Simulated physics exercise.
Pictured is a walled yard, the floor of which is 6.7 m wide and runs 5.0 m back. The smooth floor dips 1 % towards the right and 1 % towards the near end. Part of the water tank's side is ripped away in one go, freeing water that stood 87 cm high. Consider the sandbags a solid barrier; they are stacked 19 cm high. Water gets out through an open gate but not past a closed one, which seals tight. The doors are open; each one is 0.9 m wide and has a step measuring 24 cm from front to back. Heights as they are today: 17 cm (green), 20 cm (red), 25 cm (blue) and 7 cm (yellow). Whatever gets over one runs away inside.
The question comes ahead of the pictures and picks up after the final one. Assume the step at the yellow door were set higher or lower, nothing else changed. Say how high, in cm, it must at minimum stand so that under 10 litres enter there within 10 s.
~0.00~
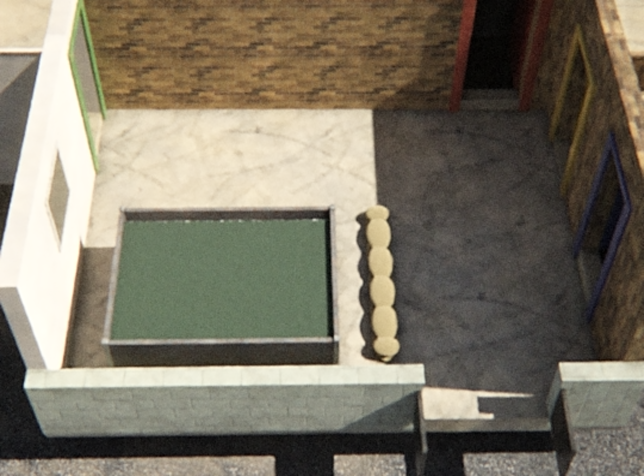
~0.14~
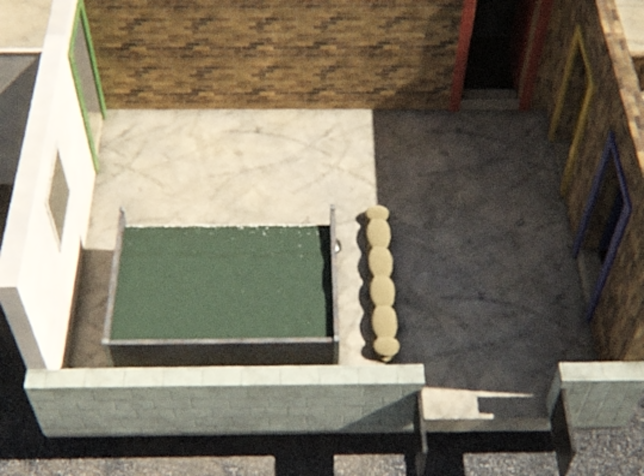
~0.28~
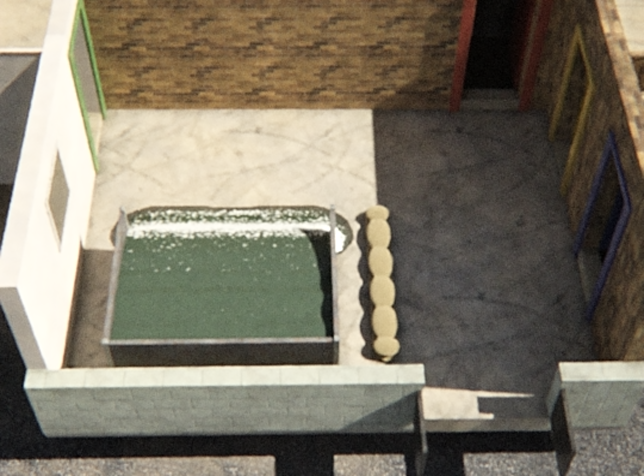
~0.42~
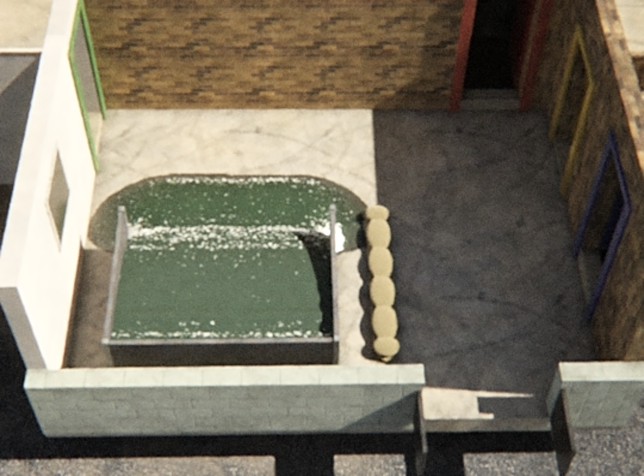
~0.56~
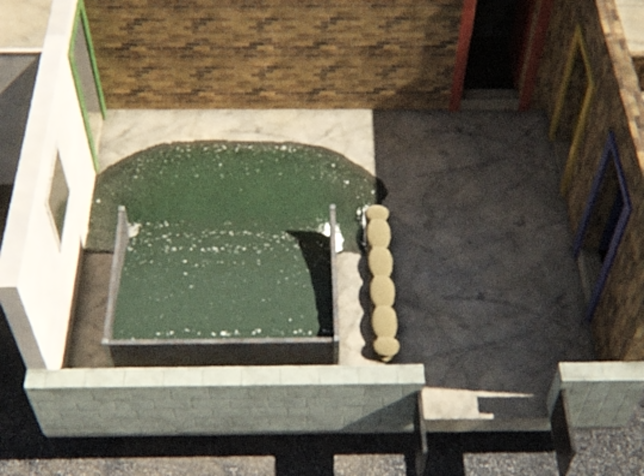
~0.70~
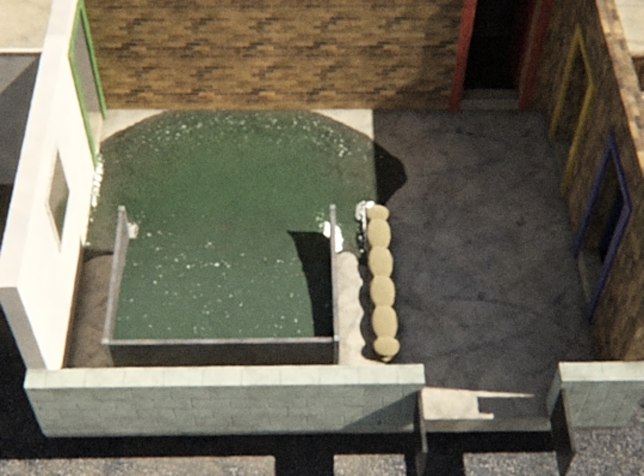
It must stand at least about 32 cm high.
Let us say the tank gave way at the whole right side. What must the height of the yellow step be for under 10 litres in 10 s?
Then 19 cm.
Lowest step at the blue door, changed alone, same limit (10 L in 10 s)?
I'd raise blue to close to 11.0 cm.
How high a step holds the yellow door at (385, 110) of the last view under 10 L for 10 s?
It needs about 28 cm.
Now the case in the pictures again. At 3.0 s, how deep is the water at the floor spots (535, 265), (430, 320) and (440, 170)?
The depths come to about 0, 0 and 12 cm.
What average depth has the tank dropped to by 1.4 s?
I'd put it at some 38 centimetres on average.
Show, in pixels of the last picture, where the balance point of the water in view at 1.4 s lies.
The centre of all the water is around (235, 234).
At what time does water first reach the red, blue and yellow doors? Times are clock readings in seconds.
Arrival: Red 1.6 s, blue 3.0 s, yellow 2.2 s.
After 1.4 s water covers 40 % of the floor, deepest (56 cm) near (248, 124); it has not reached the yellow door.
After 3.0 s water covers 60 % of the floor, deepest (42 cm) near (534, 115); 30 cm at the yellow door, 74 litres in over its 7 cm step.
After 10.0 s water covers 95 % of the floor, deepest (18 cm) near (550, 133); 15 cm at the yellow door, 518 litres in over its 7 cm step.
At the yellow door as built, the water arrived by 2.2 s and peaked near 30 cm at 3.2 s.
With a step of 28 cm, 25 litres would have come in within the 10 s; with 38 cm, 1 litre. So under 10 litres takes about 32 cm.
